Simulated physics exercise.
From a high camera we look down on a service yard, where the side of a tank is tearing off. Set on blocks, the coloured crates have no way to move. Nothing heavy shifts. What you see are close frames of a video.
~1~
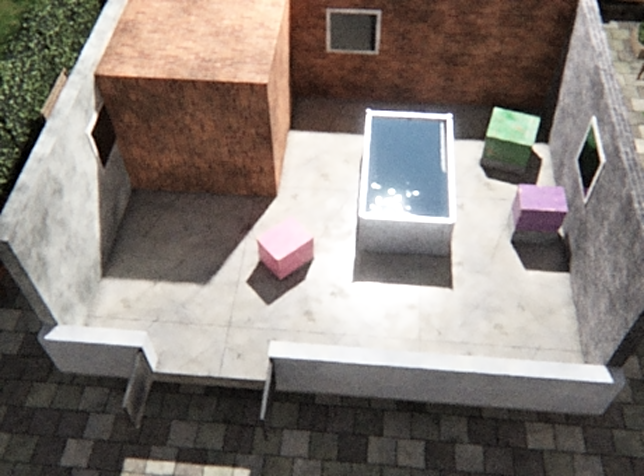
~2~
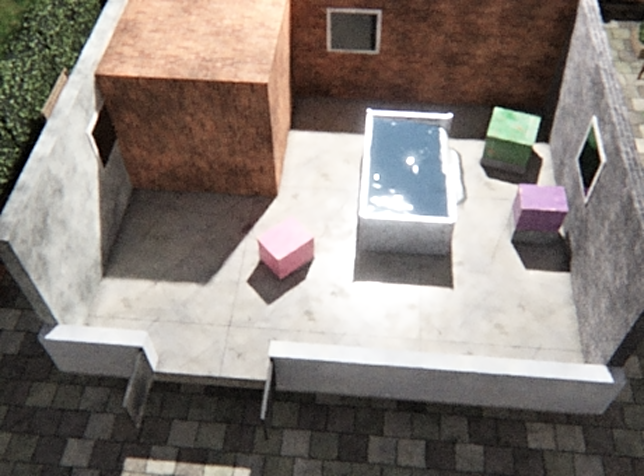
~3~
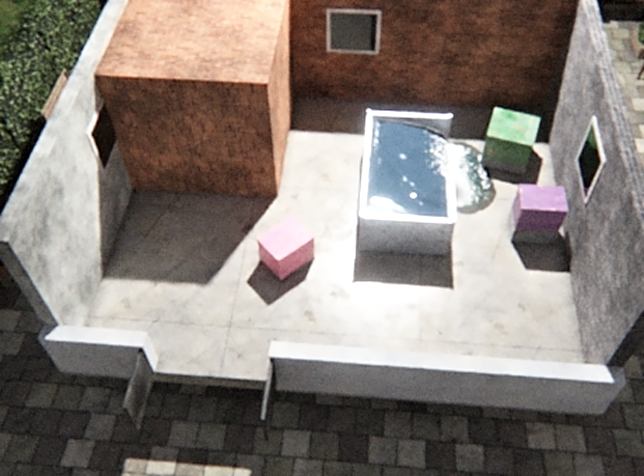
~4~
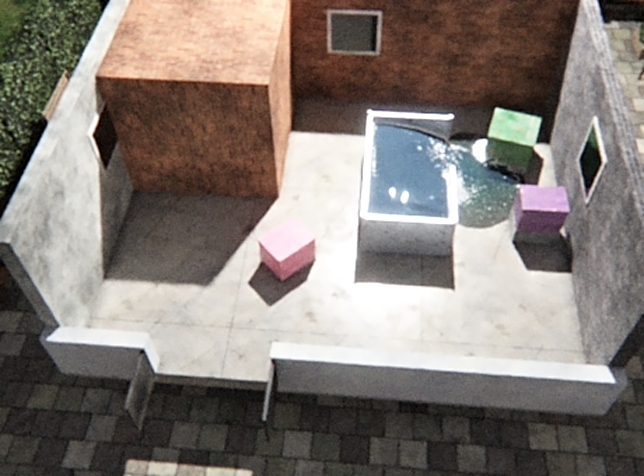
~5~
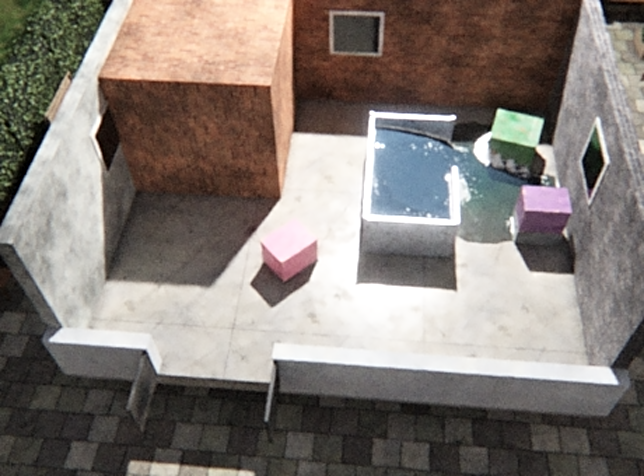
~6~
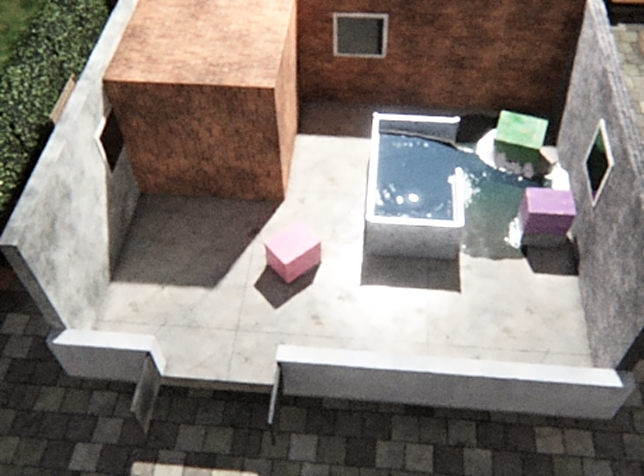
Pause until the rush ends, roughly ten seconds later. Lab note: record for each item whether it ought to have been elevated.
The purple crate is flooded; the pink crate is flooded; the green crate is flooded.
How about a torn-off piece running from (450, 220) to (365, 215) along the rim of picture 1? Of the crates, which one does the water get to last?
My answer: The green-painted one.
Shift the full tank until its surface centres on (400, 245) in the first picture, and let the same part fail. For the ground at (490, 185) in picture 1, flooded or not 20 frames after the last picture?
By then that patch is drenched.
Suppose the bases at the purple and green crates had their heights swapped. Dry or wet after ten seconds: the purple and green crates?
The purple one is reached, and the green one is reached.
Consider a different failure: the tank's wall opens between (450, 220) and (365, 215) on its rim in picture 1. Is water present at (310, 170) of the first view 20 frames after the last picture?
Honestly, it looks left alone to me.
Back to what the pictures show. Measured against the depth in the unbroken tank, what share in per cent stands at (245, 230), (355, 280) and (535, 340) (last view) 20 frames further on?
Roughly 0 per cent, 0 per cent and 2 per cent.
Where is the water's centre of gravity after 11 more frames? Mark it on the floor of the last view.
My pick is pixel (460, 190).
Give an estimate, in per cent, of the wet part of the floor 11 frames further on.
Near 35 in a hundred.
A moment on, water covers 20 % of the floor; the purple crate water round its plinth, the pink crate not reached, the green crate water round its plinth.
Next, water covers 35 % of the floor; the purple crate water round its plinth, the pink crate not reached, the green crate water round its plinth.
Then, water covers 50 % of the floor; the purple crate water round its plinth, the pink crate not reached, the green crate water round its plinth.
Later, water covers 80 % of the floor; the purple crate water round its plinth, the pink crate water round its plinth, the green crate water round its plinth.
In the end, water covers 95 % of the floor; the purple crate was topped, the pink crate was topped, the green crate was topped.
